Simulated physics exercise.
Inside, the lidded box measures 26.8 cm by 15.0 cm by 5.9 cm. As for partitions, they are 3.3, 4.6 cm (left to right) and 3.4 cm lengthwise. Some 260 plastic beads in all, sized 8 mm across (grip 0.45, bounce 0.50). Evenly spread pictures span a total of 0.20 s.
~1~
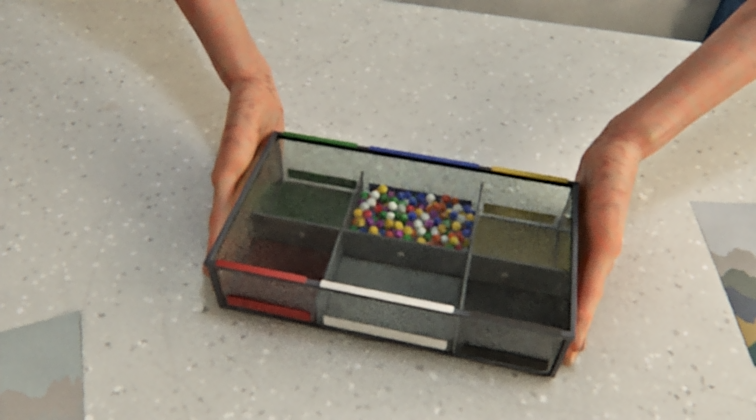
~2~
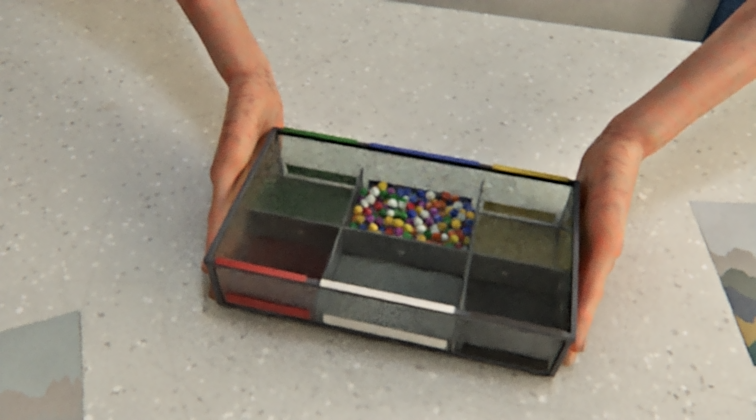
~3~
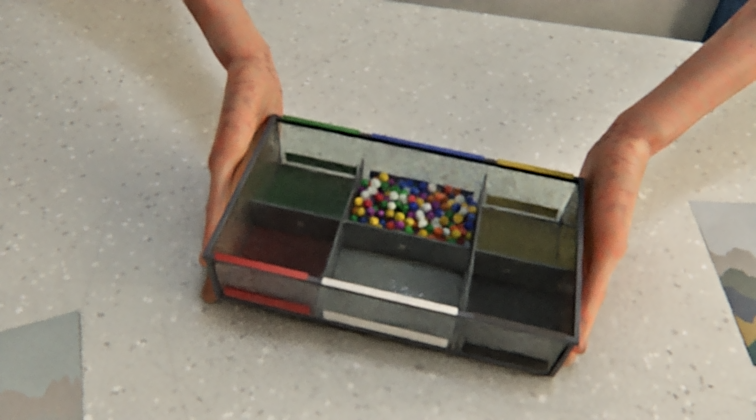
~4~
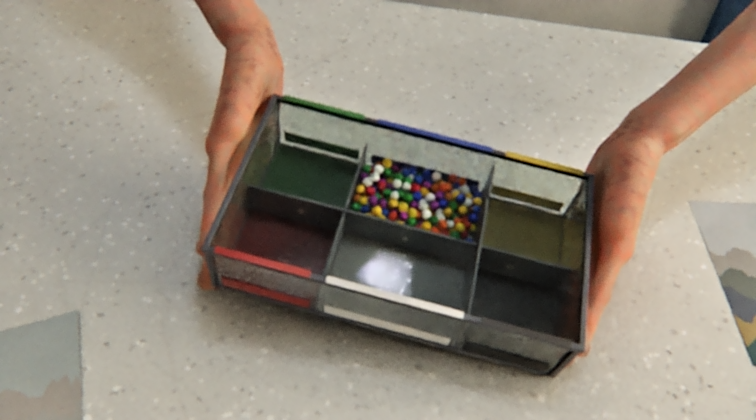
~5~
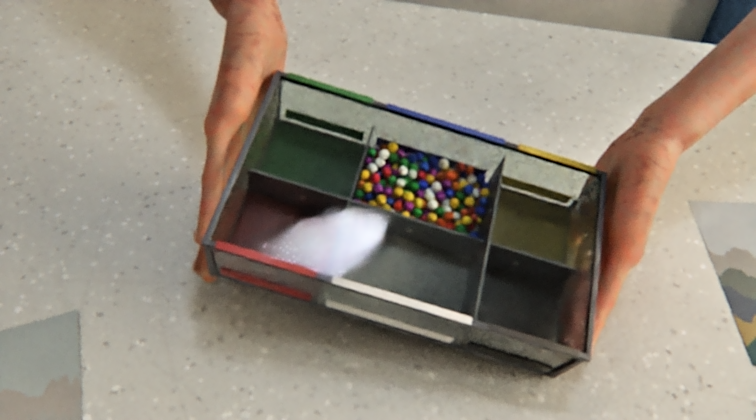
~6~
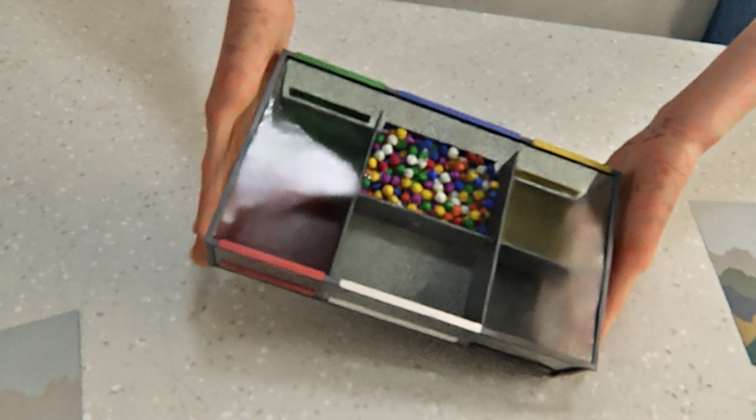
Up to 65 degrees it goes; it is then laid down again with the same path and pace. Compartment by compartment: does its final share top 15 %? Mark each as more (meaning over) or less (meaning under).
Red - less; blue - more; green - less; yellow - less; white - more; black - less.
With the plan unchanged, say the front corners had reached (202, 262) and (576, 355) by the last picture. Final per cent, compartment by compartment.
So it works out as red at 0 percent, blue at 80 percent, green at 0 percent, yellow at 0 percent, white at 15 percent and black at 5 percent.
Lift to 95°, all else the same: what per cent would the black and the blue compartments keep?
Then black would end with 25 per cent and blue with 35 per cent.
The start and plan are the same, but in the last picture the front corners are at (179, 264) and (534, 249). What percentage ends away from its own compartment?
Roughly 40 per cent.
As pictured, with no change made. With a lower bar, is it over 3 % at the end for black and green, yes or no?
For black, it does, for green, it does not.
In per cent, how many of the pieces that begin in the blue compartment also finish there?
Something like 70 per cent.
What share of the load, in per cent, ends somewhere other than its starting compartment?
About 30 percent of it.
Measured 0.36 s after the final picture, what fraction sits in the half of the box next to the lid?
About 40 per cent.
Then, 0.36 s after the last picture, tilt 62 degrees; blue 90 %, white 10 %.
Then, 0.60 s after the last picture, tilt 23 degrees; blue 70 %, white 25 %, black 5 %.
Then, 0.95 s after the last picture, tilt 0 degrees; blue 70 %, white 25 %, black 5 %.
In the end, red 0 %, blue 70 %, green 0 %, yellow 0 %, white 25 %, black 5 %.
